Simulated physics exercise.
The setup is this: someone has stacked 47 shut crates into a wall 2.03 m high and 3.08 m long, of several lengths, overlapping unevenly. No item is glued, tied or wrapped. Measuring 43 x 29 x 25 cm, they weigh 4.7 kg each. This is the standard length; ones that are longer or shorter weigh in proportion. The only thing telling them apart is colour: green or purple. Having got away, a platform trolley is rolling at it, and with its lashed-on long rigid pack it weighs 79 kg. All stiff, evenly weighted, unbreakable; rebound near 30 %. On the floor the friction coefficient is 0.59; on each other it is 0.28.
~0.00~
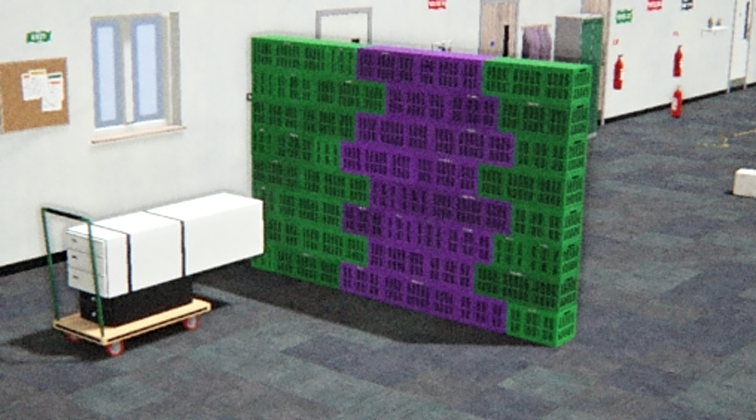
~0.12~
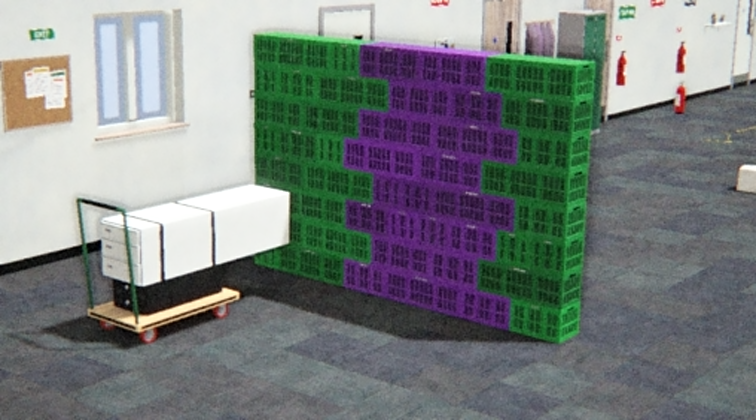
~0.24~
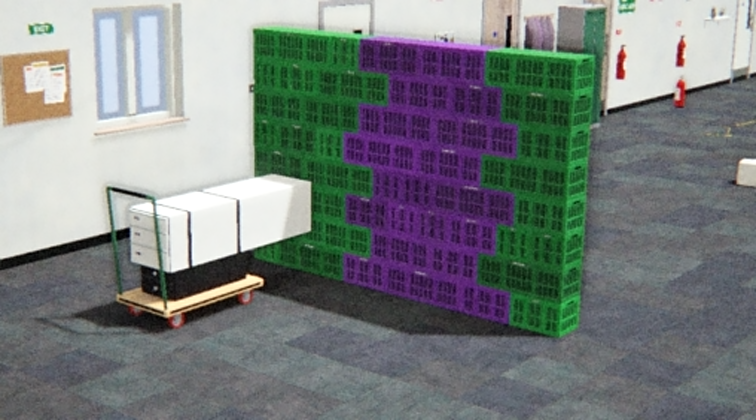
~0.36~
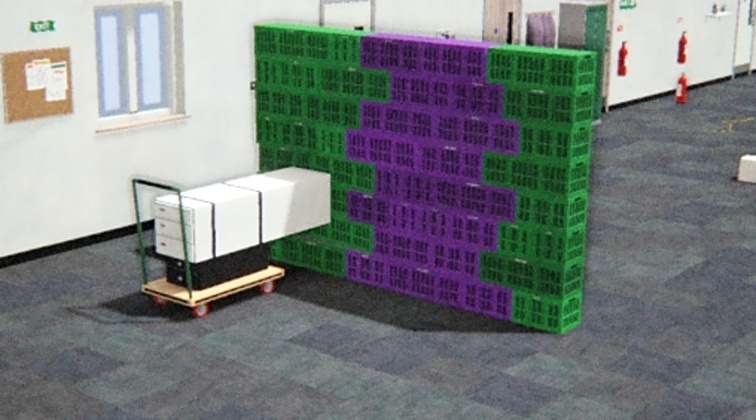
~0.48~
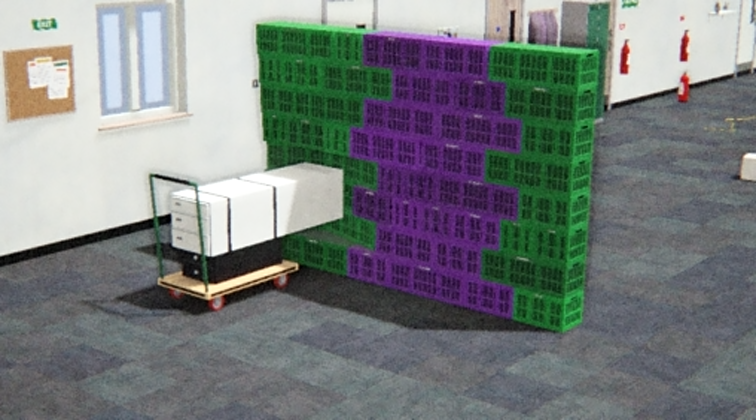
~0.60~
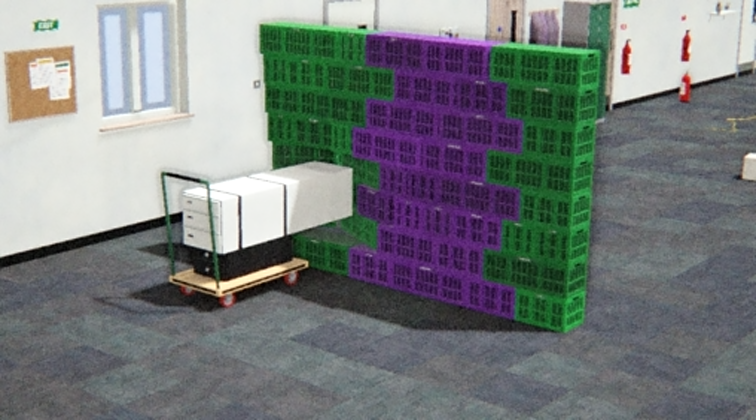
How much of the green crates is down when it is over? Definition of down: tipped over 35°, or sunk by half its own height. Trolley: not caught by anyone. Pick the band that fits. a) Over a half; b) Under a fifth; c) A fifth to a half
Over a half.
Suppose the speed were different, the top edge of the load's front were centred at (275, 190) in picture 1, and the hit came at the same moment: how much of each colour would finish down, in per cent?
Down at the end: Green 0 per cent, purple 0 per cent.
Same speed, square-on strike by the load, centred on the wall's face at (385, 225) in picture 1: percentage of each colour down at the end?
Then green ends 70 per cent down and purple 80 per cent.
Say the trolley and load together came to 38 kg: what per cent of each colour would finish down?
Green 0, purple 0 %.
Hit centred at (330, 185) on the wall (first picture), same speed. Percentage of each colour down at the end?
Then green would be 60 per cent down and purple 40 per cent.
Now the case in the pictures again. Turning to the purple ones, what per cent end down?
Colour purple - 40 percent down at the end.
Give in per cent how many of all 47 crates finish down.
About 50 per cent.
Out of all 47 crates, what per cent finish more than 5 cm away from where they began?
50 in a hundred.
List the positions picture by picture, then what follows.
In the first picture (places mark the middle of the side facing us), load (257, 218) 70 cm short of the wall; top green crate (526, 82); top purple crate (448, 74); nothing disturbed.
In the second picture, load (284, 209) 43 cm short of the wall; top green crate (529, 79).
In the third picture, load (306, 198) 17 cm short of the wall; top green crate (529, 73).
In the fourth picture, load (326, 190) 6 cm into the wall's line; top green crate (530, 69); 5 disturbed, none down.
In the fifth picture, load (338, 185) 21 cm into the wall's line; top green crate (533, 68); 12 disturbed, none down.
In the sixth picture, load (348, 184) 32 cm into the wall's line; top green crate (534, 68); top purple crate (454, 60); 18 disturbed, none down.
After 1.26 s, load 53 cm past the wall's line, still rolling; none of the 27 green crates down (0 of 47 in all colours); top green crate unmoved; top purple crate leaning 12°.
After 1.76 s, load 58 cm past the wall's line, still rolling; 14 of the 27 green crates down (19 of 47 in all colours); top green crate unmoved; top purple crate leaning 34°, 28 cm lower.
After 2.32 s, load 59 cm past the wall's line, stopped; 16 of the 27 green crates down (23 of 47 in all colours); top green crate unmoved; top purple crate upside down.
At rest (3.7 s), load 59 cm past the wall's line, stopped; 16 of the 27 green crates down (23 of 47 in all colours); top green crate unmoved; top purple crate 1.78 m lower. That is 59 per cent. As the last picture would show them, middles, top green crate near (544, 66), top purple crate near (705, 233).
